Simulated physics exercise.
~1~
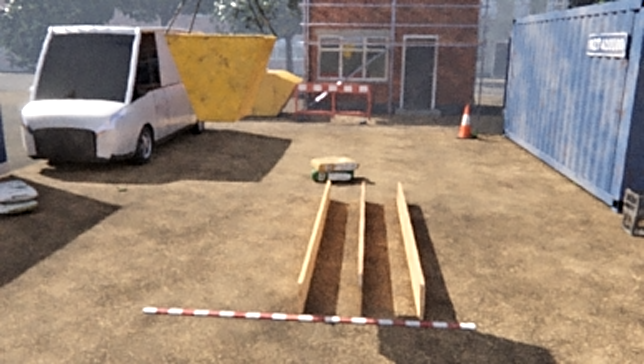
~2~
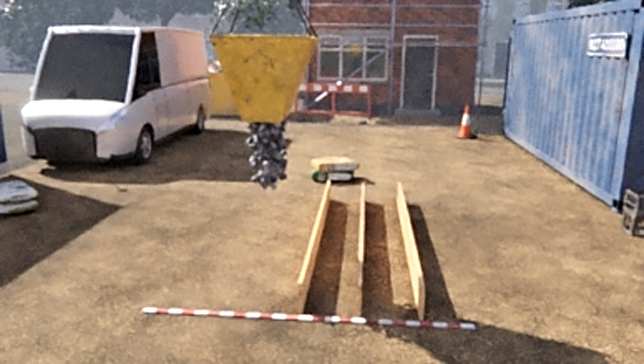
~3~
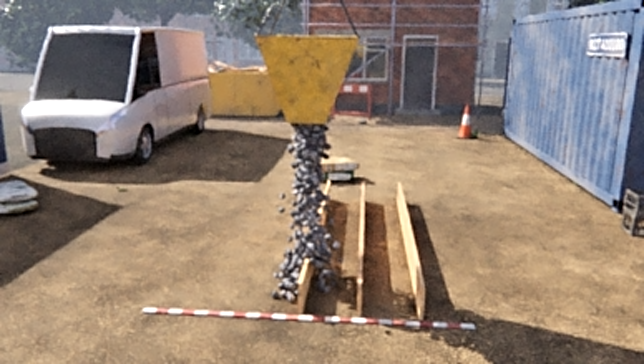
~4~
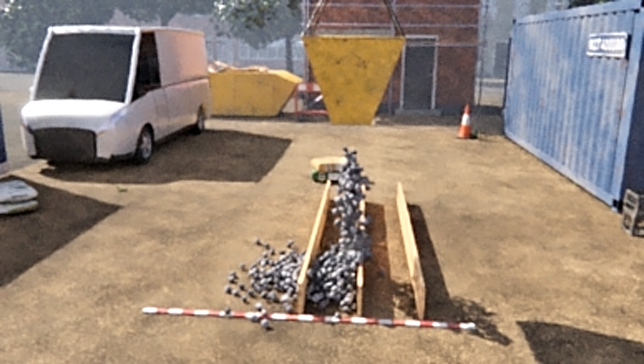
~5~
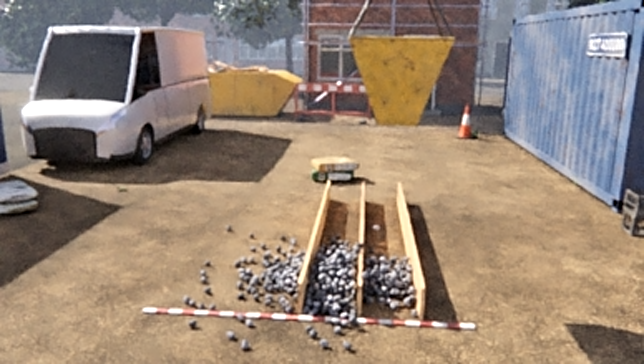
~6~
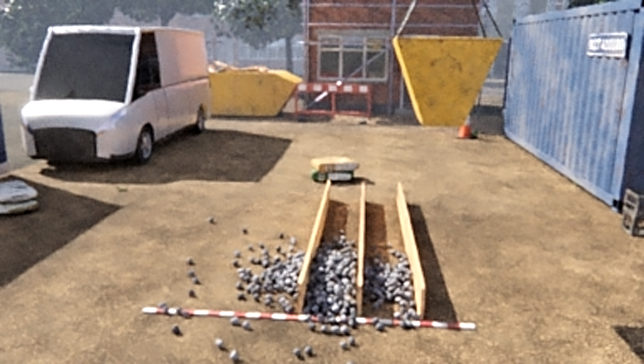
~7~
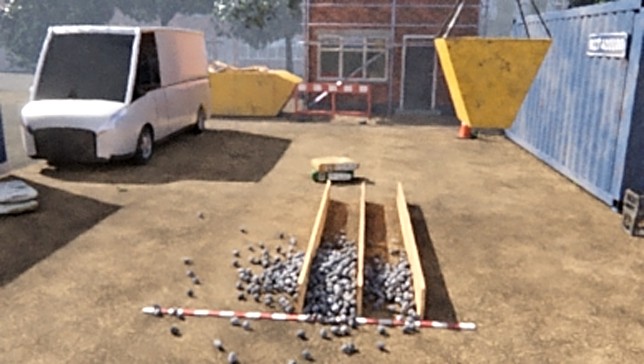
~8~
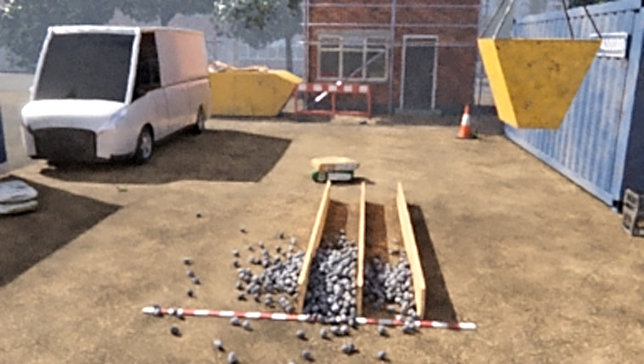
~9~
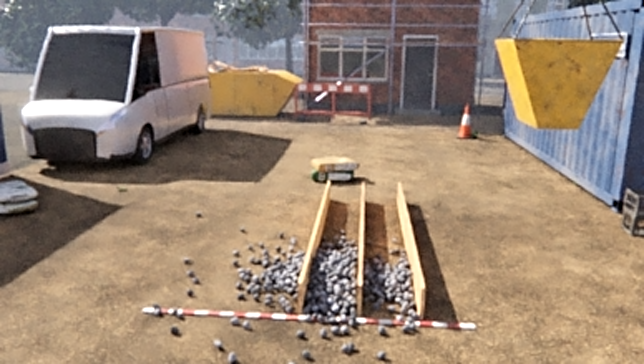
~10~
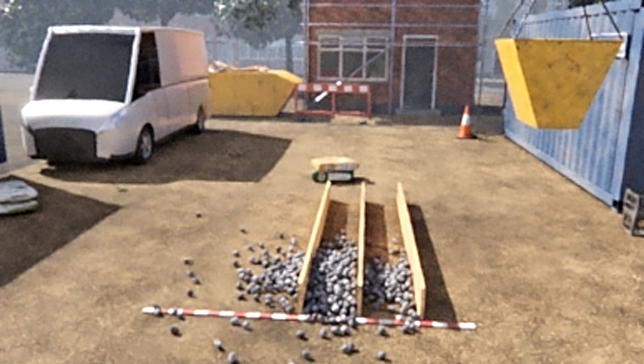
Yellow skip gliding right and dropping grey stones over two plank bays, most landing in the left bay, then hanging empty near the blue container.
